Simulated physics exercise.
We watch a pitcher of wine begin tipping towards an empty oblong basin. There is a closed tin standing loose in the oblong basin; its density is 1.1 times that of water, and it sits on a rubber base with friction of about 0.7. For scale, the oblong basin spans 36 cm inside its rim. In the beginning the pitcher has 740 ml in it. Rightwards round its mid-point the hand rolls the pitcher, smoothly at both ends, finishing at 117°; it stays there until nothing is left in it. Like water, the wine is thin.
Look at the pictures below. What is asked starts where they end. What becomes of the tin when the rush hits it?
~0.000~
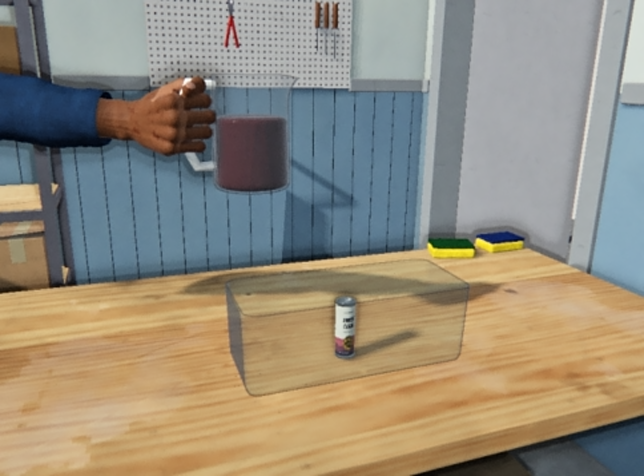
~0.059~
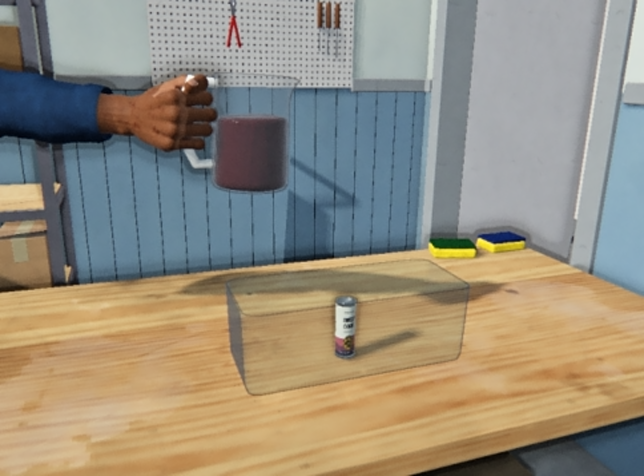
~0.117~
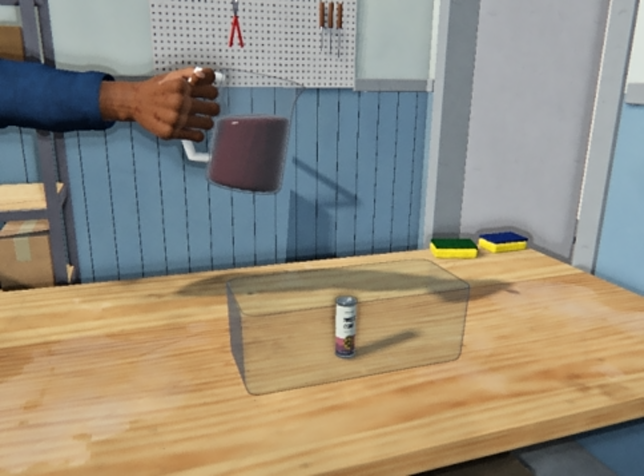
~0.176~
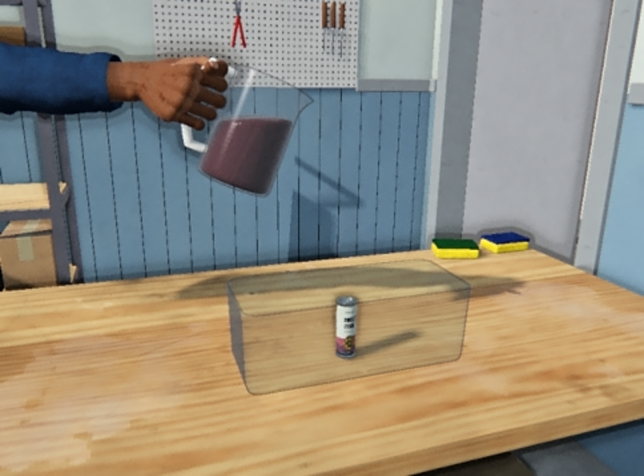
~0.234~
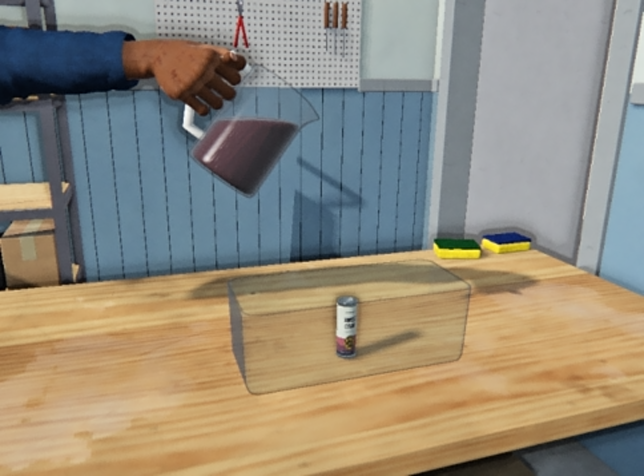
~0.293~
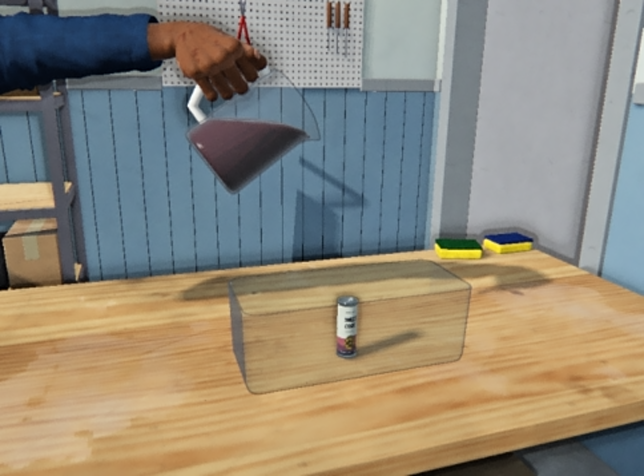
Looks like it will stay erect.
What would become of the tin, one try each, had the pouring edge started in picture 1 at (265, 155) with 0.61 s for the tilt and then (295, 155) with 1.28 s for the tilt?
In the first try it remains standing; in the second it comes down.
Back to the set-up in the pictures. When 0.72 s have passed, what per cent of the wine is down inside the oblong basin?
I reckon close to 58 per cent.
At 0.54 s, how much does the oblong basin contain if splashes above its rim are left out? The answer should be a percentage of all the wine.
4 %, give or take.
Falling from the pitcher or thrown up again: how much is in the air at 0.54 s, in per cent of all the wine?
Estimate: Some 36 % of the total.
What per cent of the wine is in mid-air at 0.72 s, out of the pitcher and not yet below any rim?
Something like 28 per cent is in the air then.
By 0.54 s the tilt is 113° and 61 per cent is still to pour; the tin stands where it began.
By 0.72 s the tilt is 117° and 14 per cent is still to pour; the tin stands where it began.
By 0.91 s the tilt is 117° and 1 per cent is still to pour; the tin stands where it began.
By 1.11 s the tilt is 117° and 0 per cent is still to pour; the tin stands where it began.
At rest the tin stands where it began.
